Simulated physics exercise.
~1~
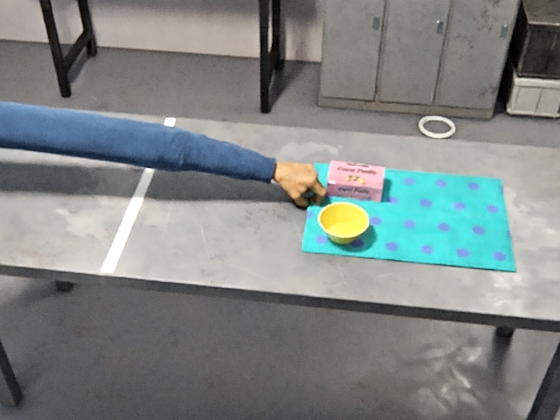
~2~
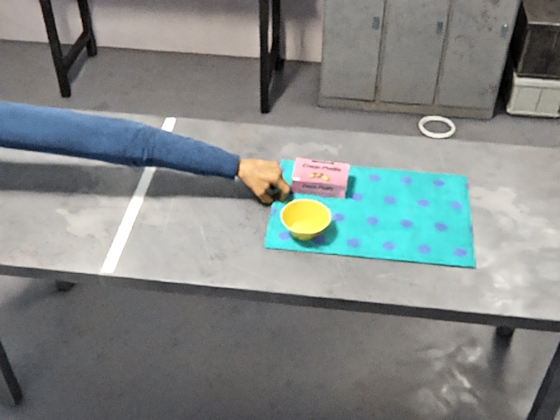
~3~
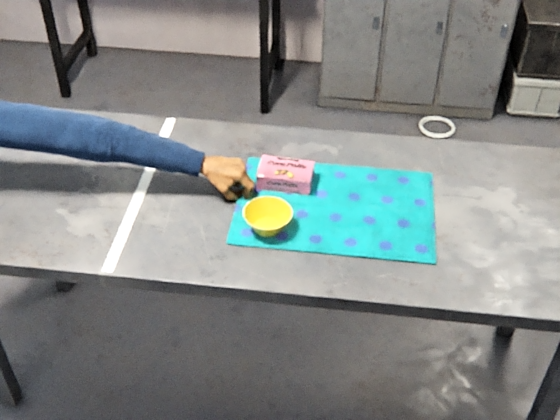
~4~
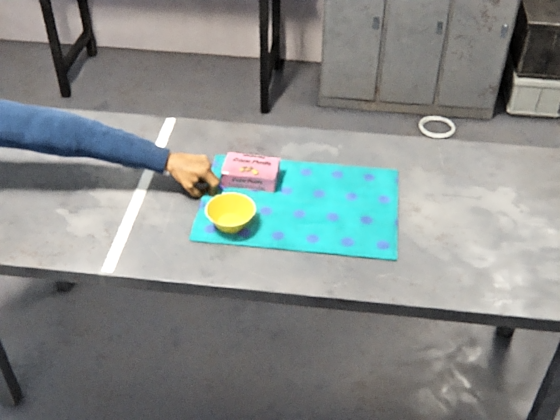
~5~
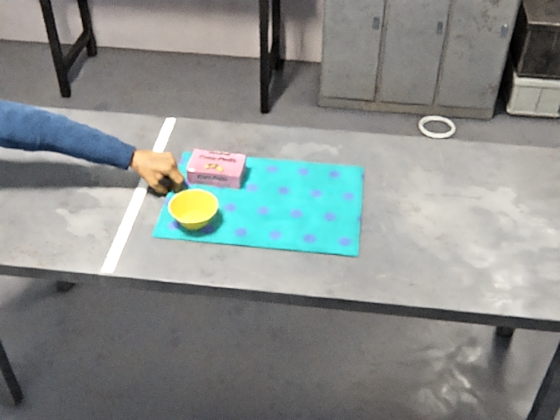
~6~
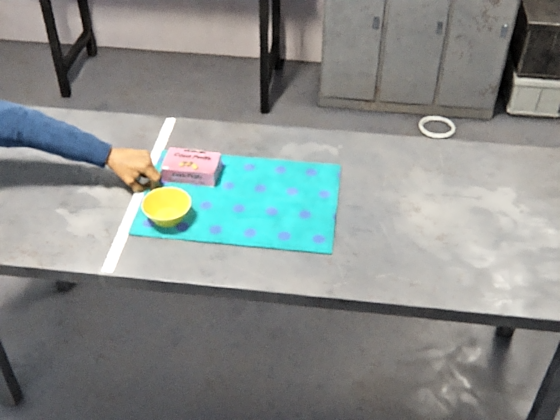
A grey workbench stands in a room with metal lockers behind it, seen from above and in front by a still camera. A turquoise mat with purple spots lies on the bench, carrying a yellow bowl near its front left corner and a pink packet behind the bowl, while a strip of white tape crosses the bench to the left. A blue-sleeved arm reaches in from the left and draws the mat steadily leftward. The bowl and packet ride along with it. Finally, the mat's left edge reaches the tape, with both things still on the cloth.
